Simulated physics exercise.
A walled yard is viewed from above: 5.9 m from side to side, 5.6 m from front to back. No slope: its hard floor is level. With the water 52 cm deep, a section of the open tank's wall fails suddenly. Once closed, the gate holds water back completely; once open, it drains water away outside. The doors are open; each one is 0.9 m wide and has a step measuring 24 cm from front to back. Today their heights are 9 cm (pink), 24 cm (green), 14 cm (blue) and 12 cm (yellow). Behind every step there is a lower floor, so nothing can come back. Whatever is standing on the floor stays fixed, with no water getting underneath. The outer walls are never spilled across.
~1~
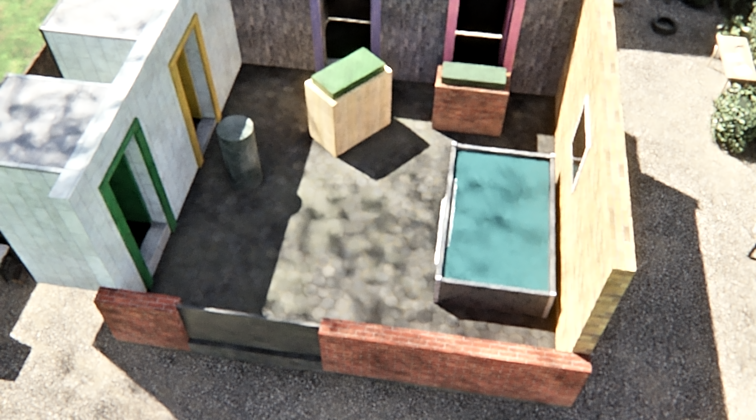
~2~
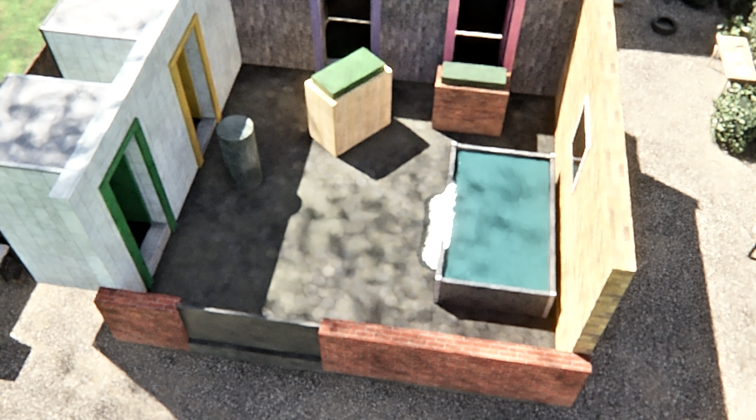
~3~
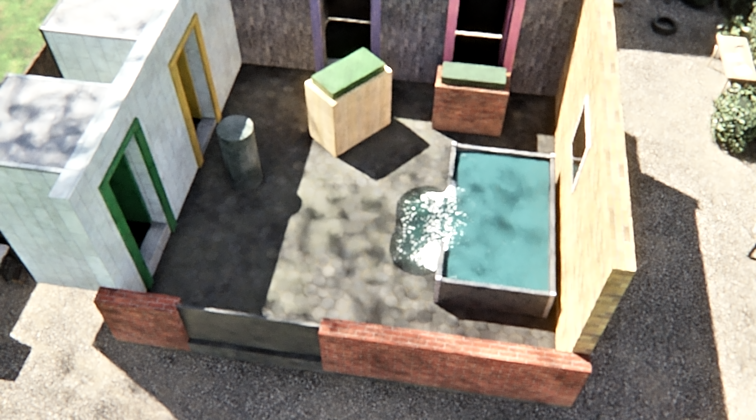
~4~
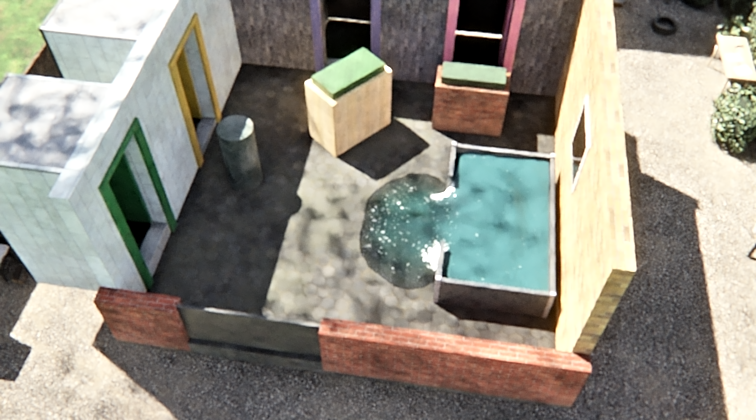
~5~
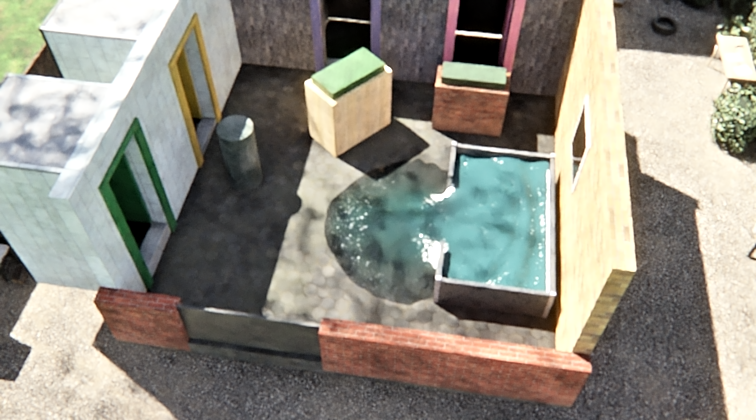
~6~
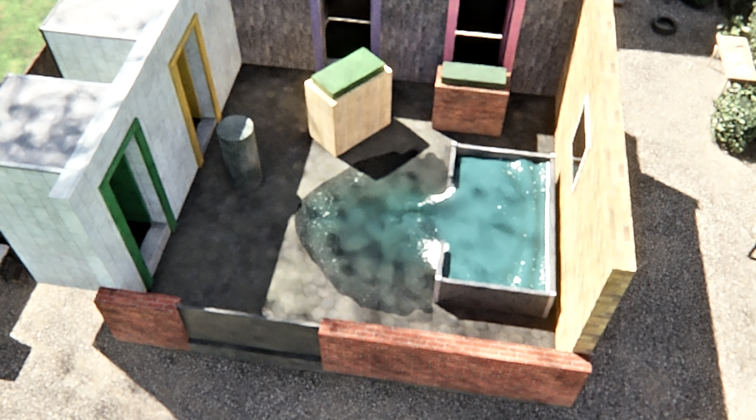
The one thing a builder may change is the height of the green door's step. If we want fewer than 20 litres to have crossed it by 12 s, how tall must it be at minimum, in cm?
It needs to be roughly 14 cm tall.
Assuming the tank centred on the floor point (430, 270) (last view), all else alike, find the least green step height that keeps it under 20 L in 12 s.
Then roughly 19 cm.
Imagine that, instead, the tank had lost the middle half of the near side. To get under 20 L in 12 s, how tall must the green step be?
About 10.0 centimetres.
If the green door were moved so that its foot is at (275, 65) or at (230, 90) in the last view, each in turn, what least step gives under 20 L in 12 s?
You'd want roughly 11.5 cm there first, then roughly 9.0 cm.
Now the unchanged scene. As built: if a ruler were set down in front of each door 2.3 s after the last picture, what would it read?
Depth (cm): Pink 0 / green 18 / blue 0 / yellow 13.
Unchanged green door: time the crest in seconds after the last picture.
The depth peaks at about 1.6 seconds.
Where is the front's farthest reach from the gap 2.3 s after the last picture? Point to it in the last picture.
The farthest wet point is roughly at (243, 63) in the last view.
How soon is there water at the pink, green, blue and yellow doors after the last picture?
The pink door at 3.4 s, the green door at 1.0 s, the blue door at 3.0 s, the yellow door at 1.1 s.
Then, 0.7 s after the last picture water covers 35 % of the floor, deepest (28 cm) near (431, 233); it has not reached the green door.
Then, 2.3 s after the last picture water covers 60 % of the floor, deepest (26 cm) near (136, 319); 18 cm at the green door, 0 litres in over its 24 cm step.
Then, 11.3 s after the last picture water covers 100 % of the floor, deepest (10 cm) near (548, 169); 6 cm at the green door, 0 litres in over its 24 cm step.
At the green door as built, the water peaked near 20 cm, 1.5 s after the last picture.
With a step of 12 cm, 36 litres would have come in within the 12 s; with 16 cm, 9 litres. So under 20 litres takes about 14 cm.
